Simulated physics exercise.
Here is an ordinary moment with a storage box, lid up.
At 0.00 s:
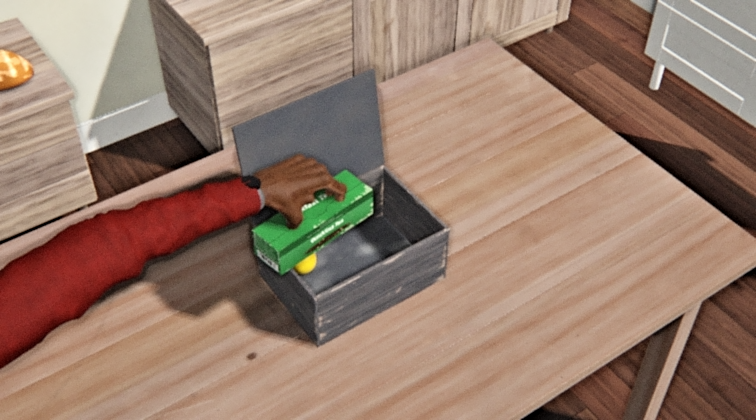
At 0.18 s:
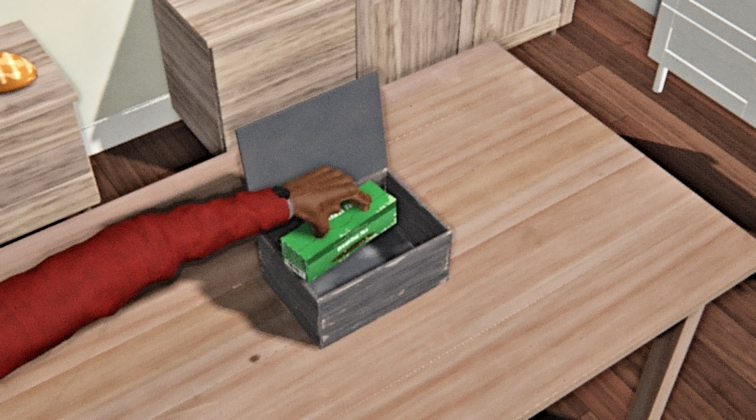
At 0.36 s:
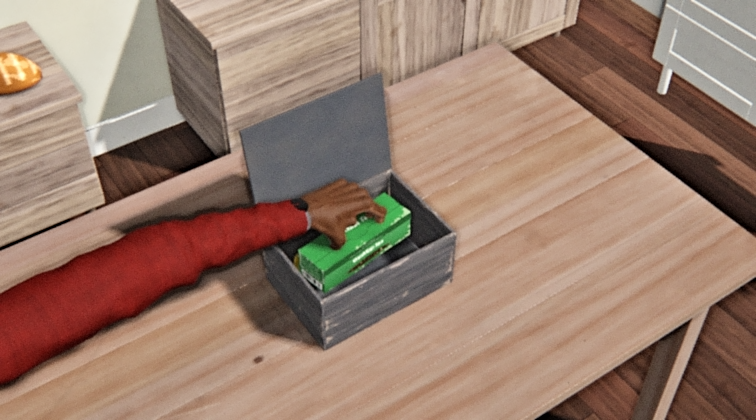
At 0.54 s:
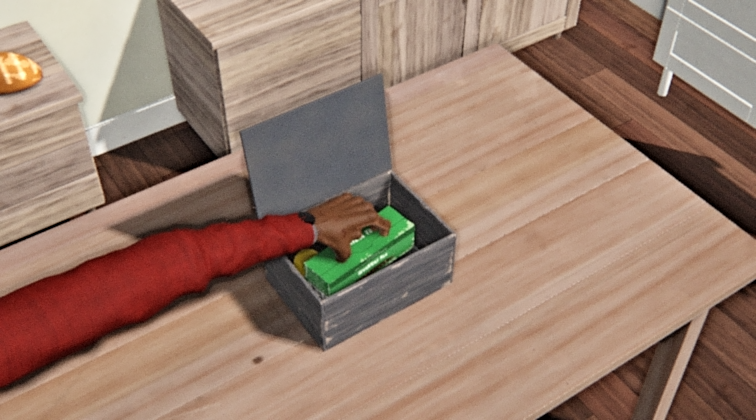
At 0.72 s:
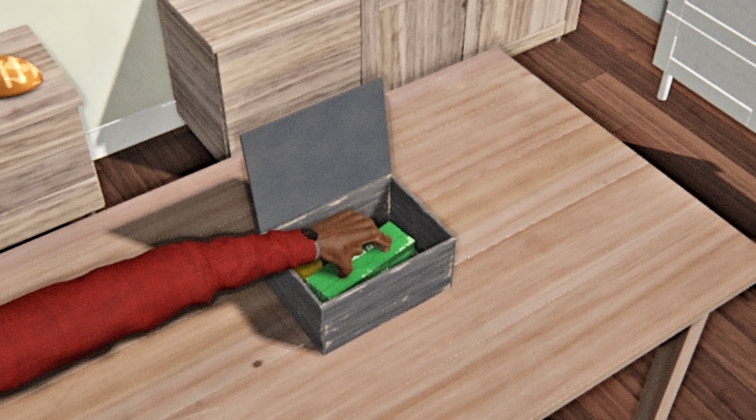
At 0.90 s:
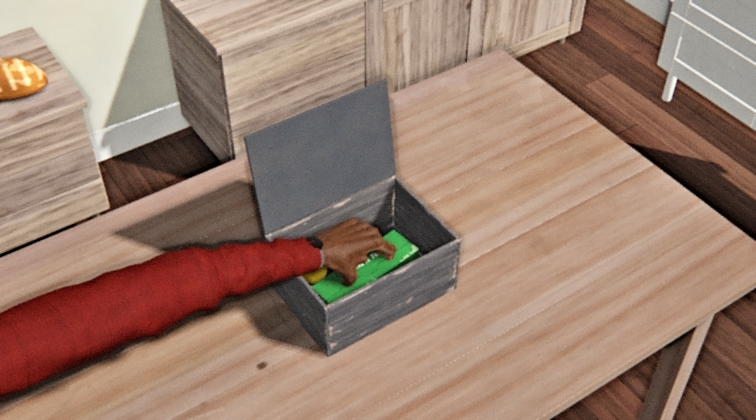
A hand in a red sleeve lowers a green carton into an open gray storage box.
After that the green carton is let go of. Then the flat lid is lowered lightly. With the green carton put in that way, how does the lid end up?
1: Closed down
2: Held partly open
The answer is 1.
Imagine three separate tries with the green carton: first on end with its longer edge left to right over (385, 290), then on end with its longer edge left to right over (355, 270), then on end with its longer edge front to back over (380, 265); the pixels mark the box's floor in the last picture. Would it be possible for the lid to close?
So, first it won't go down, then it won't go down, and finally it won't go down.
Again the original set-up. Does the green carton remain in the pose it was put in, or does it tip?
Looking at the last picture, the green carton is left as set.
After 2.20 s, lid 79° above the rim.
After 2.60 s, lid 48° above the rim.
After 2.90 s, lid 17° above the rim.
In the end (3.5 s), lid shut; both unmoved. At the end, from the last picture's camera, green carton near (366, 278).
